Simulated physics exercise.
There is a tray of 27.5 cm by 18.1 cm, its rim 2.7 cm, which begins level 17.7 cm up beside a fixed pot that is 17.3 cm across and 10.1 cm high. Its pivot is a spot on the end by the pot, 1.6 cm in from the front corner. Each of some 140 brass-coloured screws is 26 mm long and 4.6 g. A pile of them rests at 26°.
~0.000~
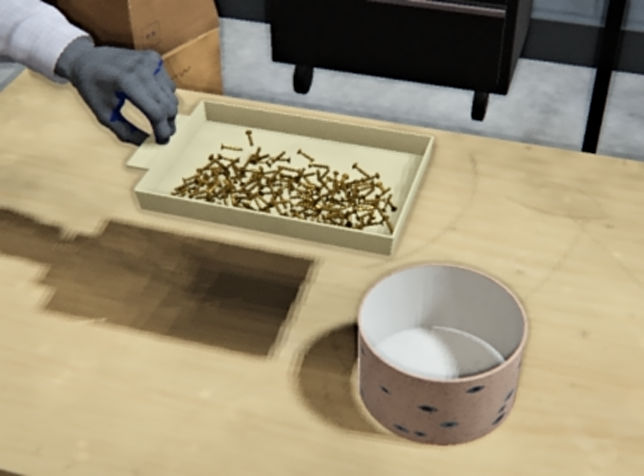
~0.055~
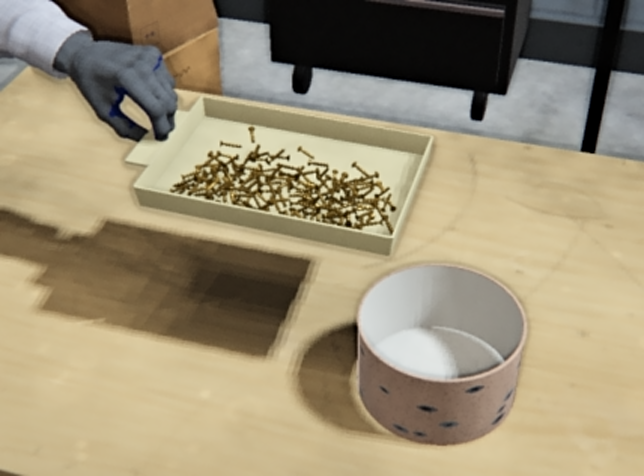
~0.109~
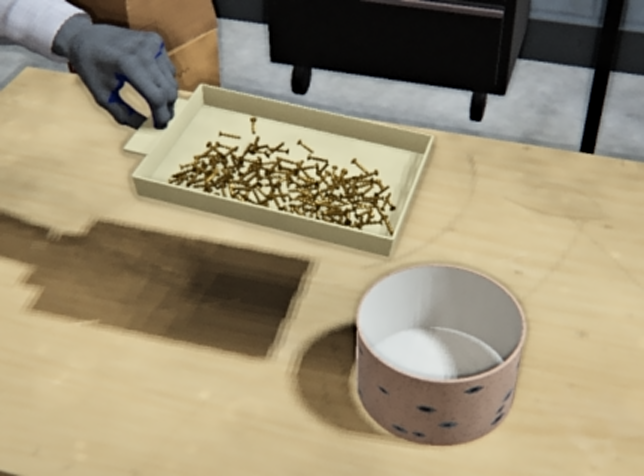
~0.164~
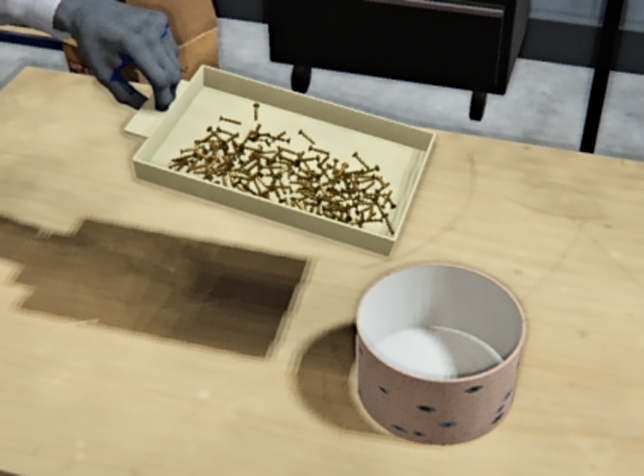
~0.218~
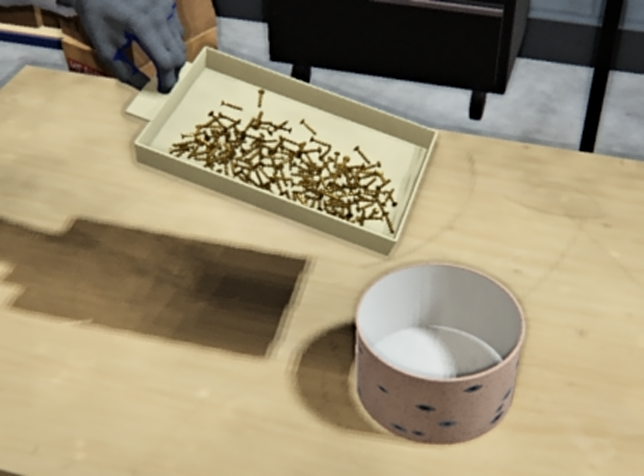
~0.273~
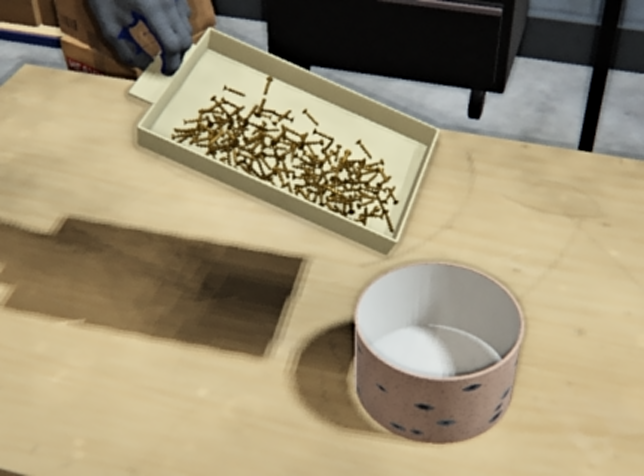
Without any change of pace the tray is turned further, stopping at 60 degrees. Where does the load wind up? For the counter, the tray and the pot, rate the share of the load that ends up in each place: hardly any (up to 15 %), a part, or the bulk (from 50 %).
Share of the load - the counter: Hardly any, the tray: The bulk, the pot: A part.
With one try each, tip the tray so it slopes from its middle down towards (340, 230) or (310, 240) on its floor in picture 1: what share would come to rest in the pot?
I'd put it at roughly 35 per cent for the first tilt and roughly 5 per cent for the second.
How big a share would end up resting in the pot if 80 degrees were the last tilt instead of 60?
Around 65 %, I reckon.
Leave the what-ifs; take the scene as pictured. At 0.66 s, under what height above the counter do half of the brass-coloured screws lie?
Around 22 cm up.
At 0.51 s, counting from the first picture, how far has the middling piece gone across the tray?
Displacement on the tray: Roughly 4 cm.
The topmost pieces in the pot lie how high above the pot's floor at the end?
It stands at some 1.5 cm.
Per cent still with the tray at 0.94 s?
It comes to near 75 per cent.
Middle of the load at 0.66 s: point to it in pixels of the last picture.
I reckon close to (382, 188).
After 0.51 s, tilt 40 degrees; the tray holds 100 %, the pot 0 %.
After 0.66 s, tilt 54 degrees; the tray holds 100 %, the pot 0 %.
After 0.94 s, tilt 60 degrees; the tray holds 75 %, the pot 15 %.
At rest (1.9 s), counter 0 %, tray 70 %, pot 30 %.
